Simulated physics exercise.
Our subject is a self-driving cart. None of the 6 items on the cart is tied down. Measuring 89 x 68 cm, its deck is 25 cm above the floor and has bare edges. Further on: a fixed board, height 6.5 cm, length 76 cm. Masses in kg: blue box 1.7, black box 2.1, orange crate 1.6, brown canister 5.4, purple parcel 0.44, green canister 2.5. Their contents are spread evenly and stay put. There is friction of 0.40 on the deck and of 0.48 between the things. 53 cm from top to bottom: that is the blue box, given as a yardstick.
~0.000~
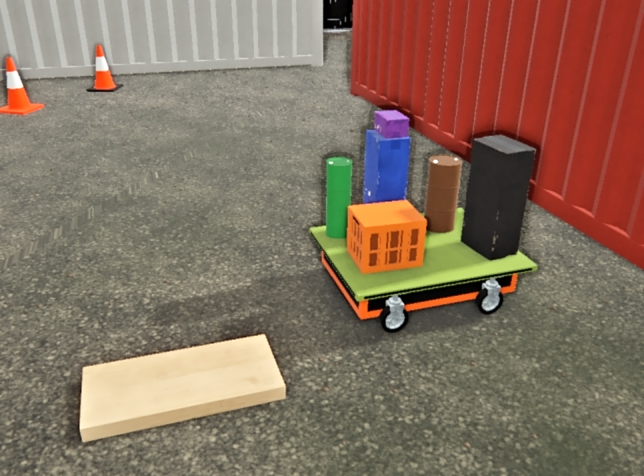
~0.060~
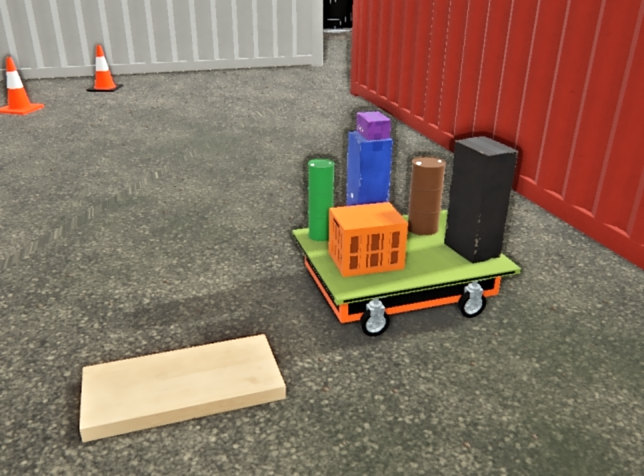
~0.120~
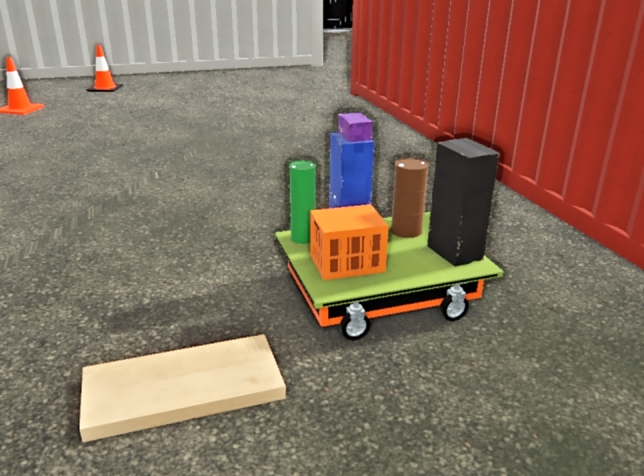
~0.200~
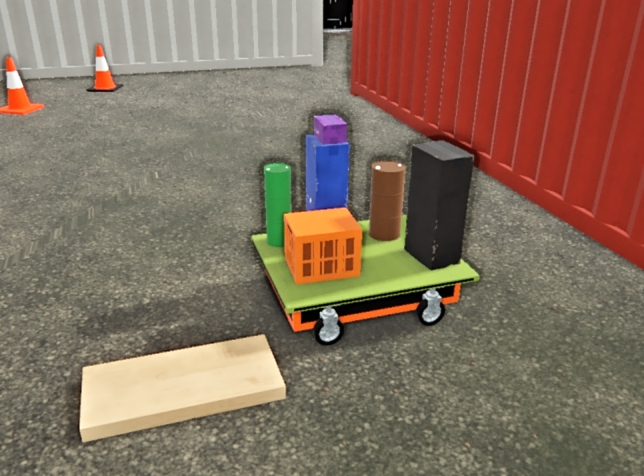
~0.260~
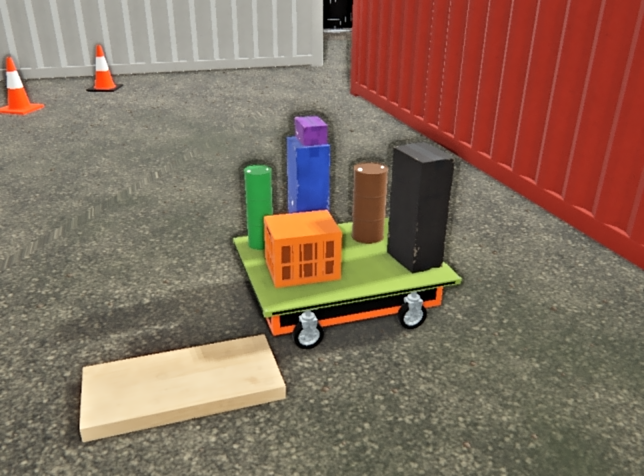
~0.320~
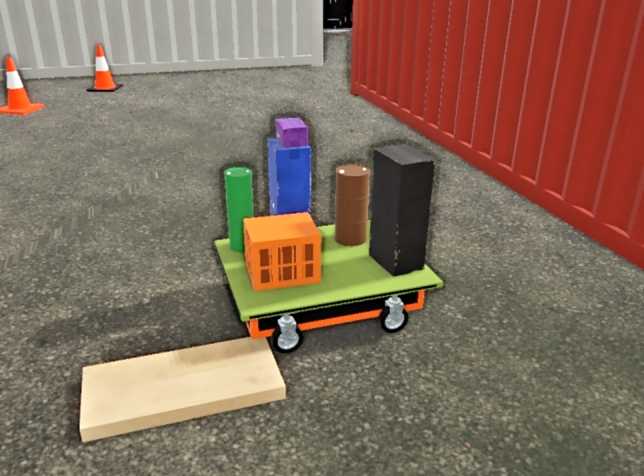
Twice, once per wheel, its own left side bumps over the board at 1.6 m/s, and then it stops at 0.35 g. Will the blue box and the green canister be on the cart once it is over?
The blue box is gone, the green canister is gone.
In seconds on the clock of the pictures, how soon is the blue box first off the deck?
1.6 s, roughly.
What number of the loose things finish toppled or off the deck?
My answer is 5.
After 0.72 s, 115 cm covered; green canister 26° off upright near (124, 212); blue box 12° off upright near (165, 196); orange crate 33° off upright.
After 1.22 s, 195 cm covered; green canister now off the deck; blue box 12° off upright; purple parcel 50° off upright.
After 1.62 s, 244 cm covered; blue box, brown canister and purple parcel now off the deck; black box 61° off upright; orange crate moved 11 cm.
After 2.02 s, 249 cm covered, stopped; black box on its side; orange crate moved 18 cm.
In the end (2.8 s), off the deck, blue box, brown canister, purple parcel and green canister; toppled on the cart, black box; not toppled but over 10 cm from the start, orange crate.
